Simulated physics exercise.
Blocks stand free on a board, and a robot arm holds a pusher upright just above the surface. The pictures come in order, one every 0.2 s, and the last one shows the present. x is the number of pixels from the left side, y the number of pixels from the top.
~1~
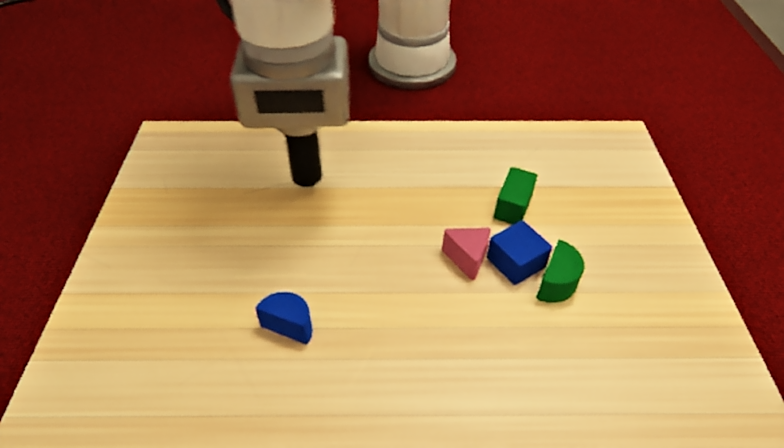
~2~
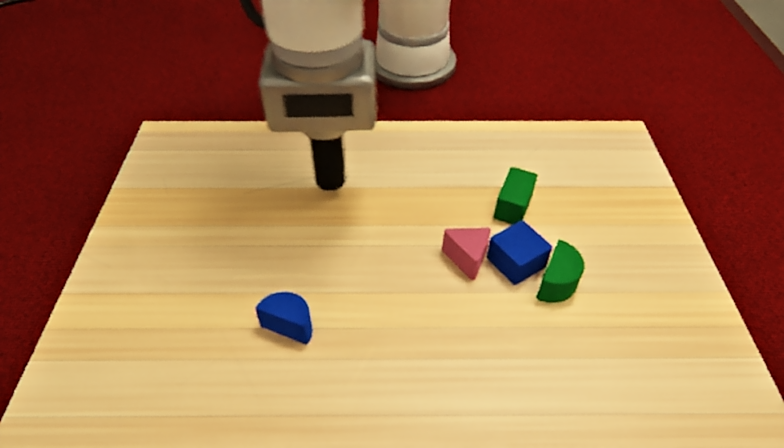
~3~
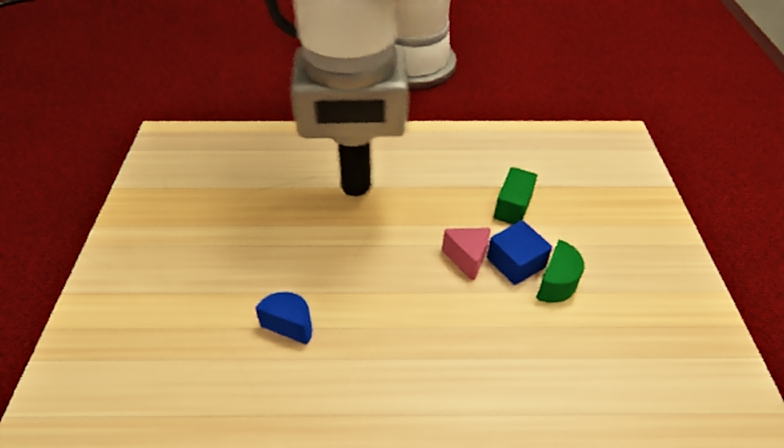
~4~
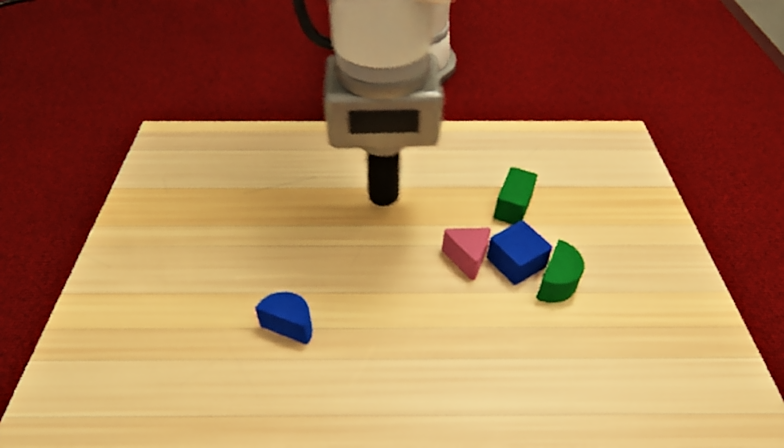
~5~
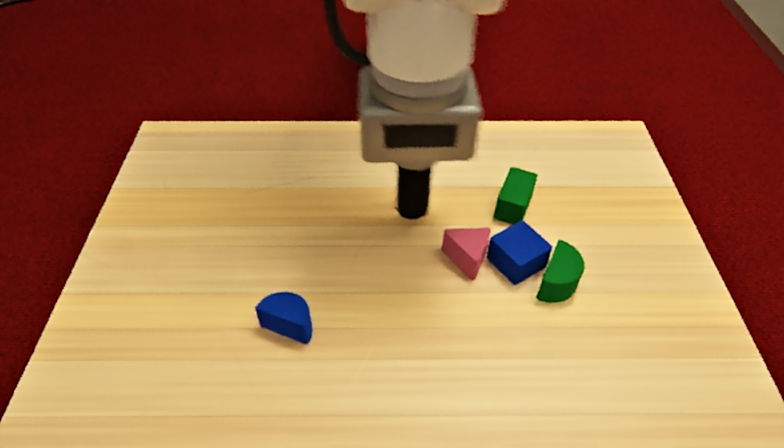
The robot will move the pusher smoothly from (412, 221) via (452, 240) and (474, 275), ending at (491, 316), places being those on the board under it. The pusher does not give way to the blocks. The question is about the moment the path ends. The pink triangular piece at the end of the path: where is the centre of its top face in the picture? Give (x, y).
I'd say the pink triangular piece ends with its top centre at (529, 319).
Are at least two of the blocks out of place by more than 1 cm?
Final answer: No.
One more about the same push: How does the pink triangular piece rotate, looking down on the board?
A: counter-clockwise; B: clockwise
A (counter-clockwise)
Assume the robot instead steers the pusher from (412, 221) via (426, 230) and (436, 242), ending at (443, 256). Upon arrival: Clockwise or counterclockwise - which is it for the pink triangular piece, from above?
It turns counter-clockwise.
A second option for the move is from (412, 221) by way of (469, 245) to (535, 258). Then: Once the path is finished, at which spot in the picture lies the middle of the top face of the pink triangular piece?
I expect it at (486, 260).
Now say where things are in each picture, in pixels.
The first frame shows lower end of the pusher at (307, 177), tops of blocks, pink triangular piece at (470, 239), blue square block at (522, 242), green half-round block at (565, 263).
The second frame shows pusher at (331, 180), blocks as before.
The third frame shows pusher at (357, 186), blocks as before.
The fourth frame shows pusher at (384, 195), blocks as before.
The fifth frame shows pusher at (413, 208), pink triangular piece at (470, 239), blue square block at (522, 242), green half-round block at (565, 263).
On the path given first. One third of the way, pusher at (454, 228); pink triangular piece at (474, 243), turned 15° anticlockwise.
Two thirds of the way, pusher at (477, 264); pink triangular piece at (503, 280), turned 45° anticlockwise; blue square block at (527, 243).
At the end, pusher at (494, 305); pink triangular piece at (529, 319), turned 60° anticlockwise; blue square block at (527, 243); green half-round block not moved.
